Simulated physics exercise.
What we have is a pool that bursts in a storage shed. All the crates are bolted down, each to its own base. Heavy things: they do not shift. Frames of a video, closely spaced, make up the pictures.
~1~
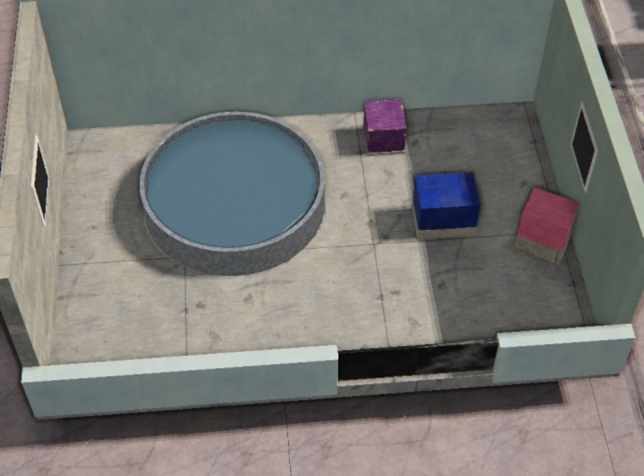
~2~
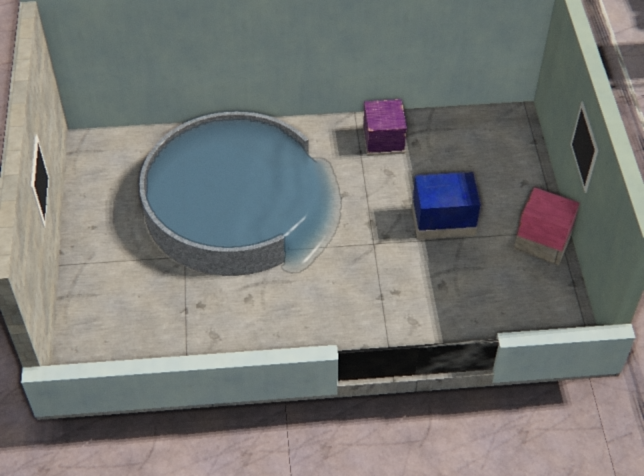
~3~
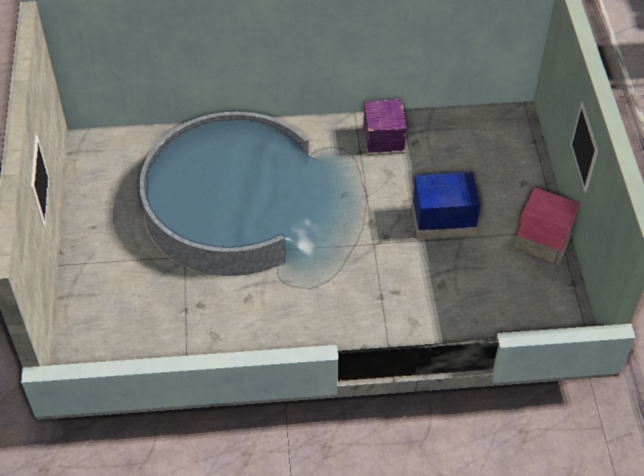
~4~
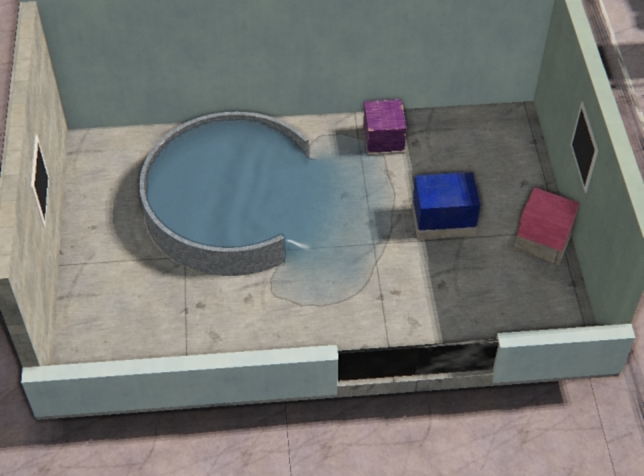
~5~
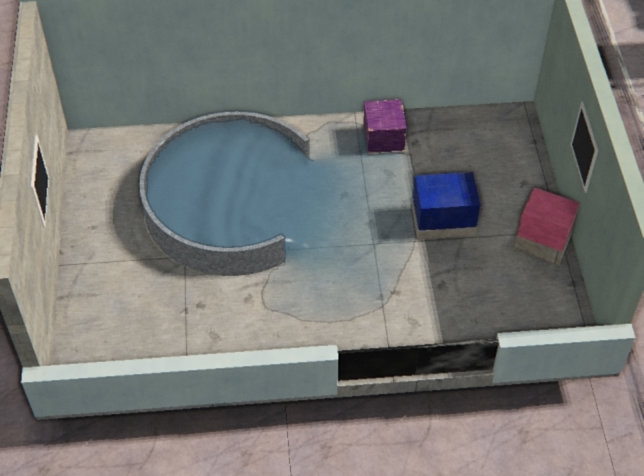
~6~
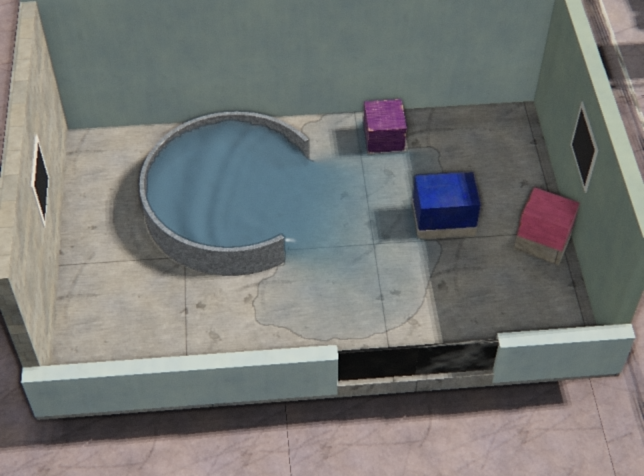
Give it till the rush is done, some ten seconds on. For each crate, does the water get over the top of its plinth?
The blue crate gets wet; the purple crate gets wet; the pink crate gets wet.
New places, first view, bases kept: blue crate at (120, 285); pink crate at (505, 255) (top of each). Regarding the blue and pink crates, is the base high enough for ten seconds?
Blue: Comes through dry. Pink: Comes through dry.
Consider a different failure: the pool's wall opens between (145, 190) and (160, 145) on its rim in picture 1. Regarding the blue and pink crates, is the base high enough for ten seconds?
Result - blue crate stays clear, pink crate stays clear.
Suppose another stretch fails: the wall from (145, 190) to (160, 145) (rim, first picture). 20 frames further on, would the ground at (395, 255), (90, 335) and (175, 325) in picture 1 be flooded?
Those three places would be still unsoaked, soaking and soaking, in that order.
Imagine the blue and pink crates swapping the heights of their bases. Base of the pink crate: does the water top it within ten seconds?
With the swap, the pink crate is flooded.
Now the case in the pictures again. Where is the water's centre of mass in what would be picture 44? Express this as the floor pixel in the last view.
It is near (398, 227).
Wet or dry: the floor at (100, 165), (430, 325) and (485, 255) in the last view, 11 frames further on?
Going through them in order, I'd say clear, drenched and drenched.
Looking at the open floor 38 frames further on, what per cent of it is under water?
My best guess is some 80 %.
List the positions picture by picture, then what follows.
In the first picture, the round tank at (233, 181) is whole and still.
In the second picture, the front is at a hidden place, out from the gap at (319, 208).
In the third picture, water pours out at (319, 209) and has run to (337, 152).
In the fourth picture, the front is at (360, 143), out from the gap at (319, 210).
In the fifth picture, the front is at (362, 127), out from the gap at (319, 211).
In the sixth picture, water pours out at (319, 211) and has run to (406, 315).
A moment on, water covers 40 % of the floor; the blue crate water round its plinth, the purple crate water round its plinth, the pink crate not reached.
Next, water covers 55 % of the floor; the blue crate water round its plinth, the purple crate water round its plinth, the pink crate water round its plinth.
Then, water covers 60 % of the floor; the blue crate water round its plinth, the purple crate water round its plinth, the pink crate water round its plinth.
Later, water covers 80 % of the floor; the blue crate water round its plinth, the purple crate water round its plinth, the pink crate water round its plinth.
In the end, water covers 100 % of the floor; the blue crate was topped, the purple crate was topped, the pink crate was topped.
